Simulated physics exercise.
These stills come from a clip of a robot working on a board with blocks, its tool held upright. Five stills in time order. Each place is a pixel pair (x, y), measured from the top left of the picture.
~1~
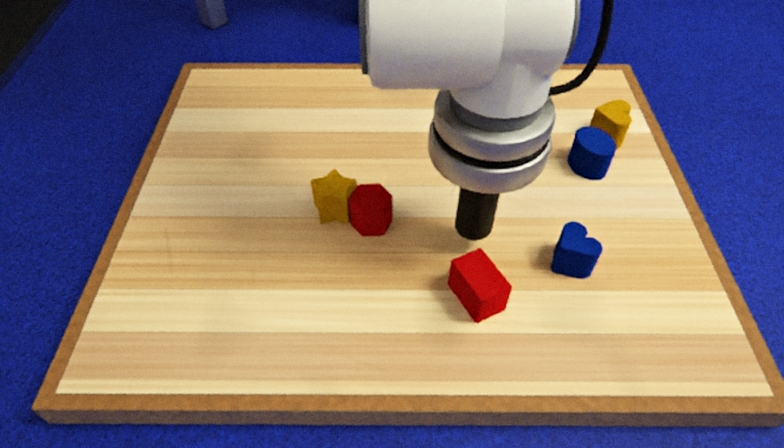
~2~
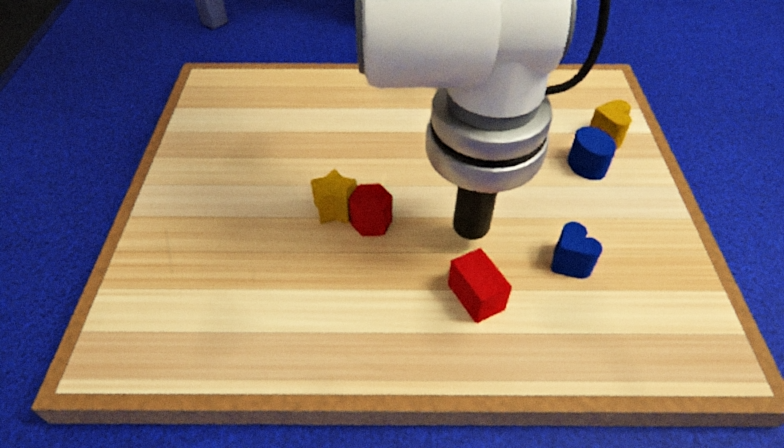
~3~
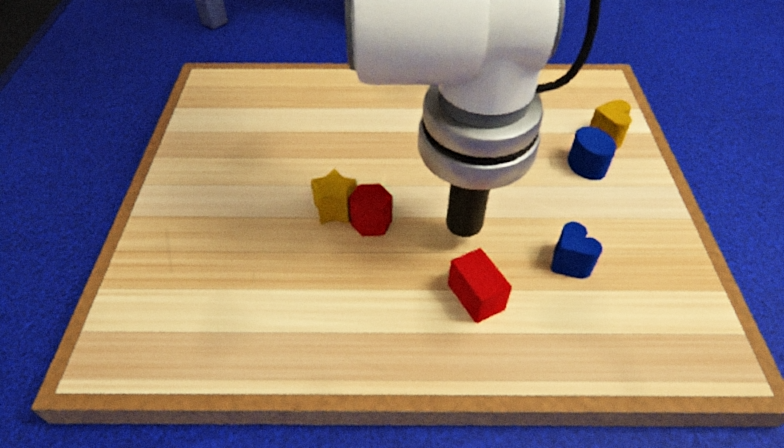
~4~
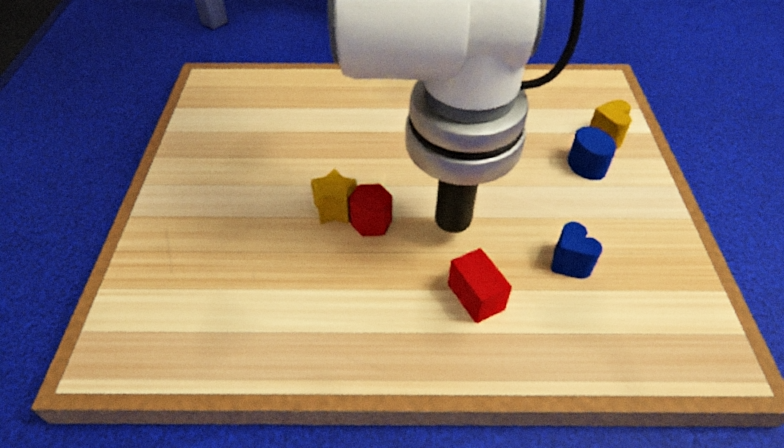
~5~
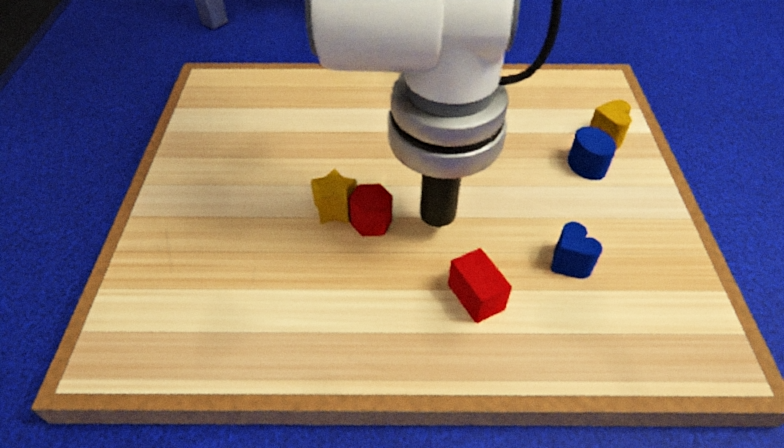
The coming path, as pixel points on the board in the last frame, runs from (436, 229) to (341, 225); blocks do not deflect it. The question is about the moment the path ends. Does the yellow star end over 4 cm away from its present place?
That would be a yes.
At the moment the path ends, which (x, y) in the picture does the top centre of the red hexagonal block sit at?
Its top middle: (303, 189).
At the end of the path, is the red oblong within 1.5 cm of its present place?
Yes
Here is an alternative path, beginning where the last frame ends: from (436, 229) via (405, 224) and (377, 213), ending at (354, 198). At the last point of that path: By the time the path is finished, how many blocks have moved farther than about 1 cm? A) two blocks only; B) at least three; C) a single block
A.
The first path, step by step. Halfway along, tool (388, 212); yellow star (319, 182); red hexagonal block (350, 195).
At the end, tool (339, 210); yellow star (281, 170), turned 25° clockwise; red hexagonal block (303, 189); red oblong unmoved.
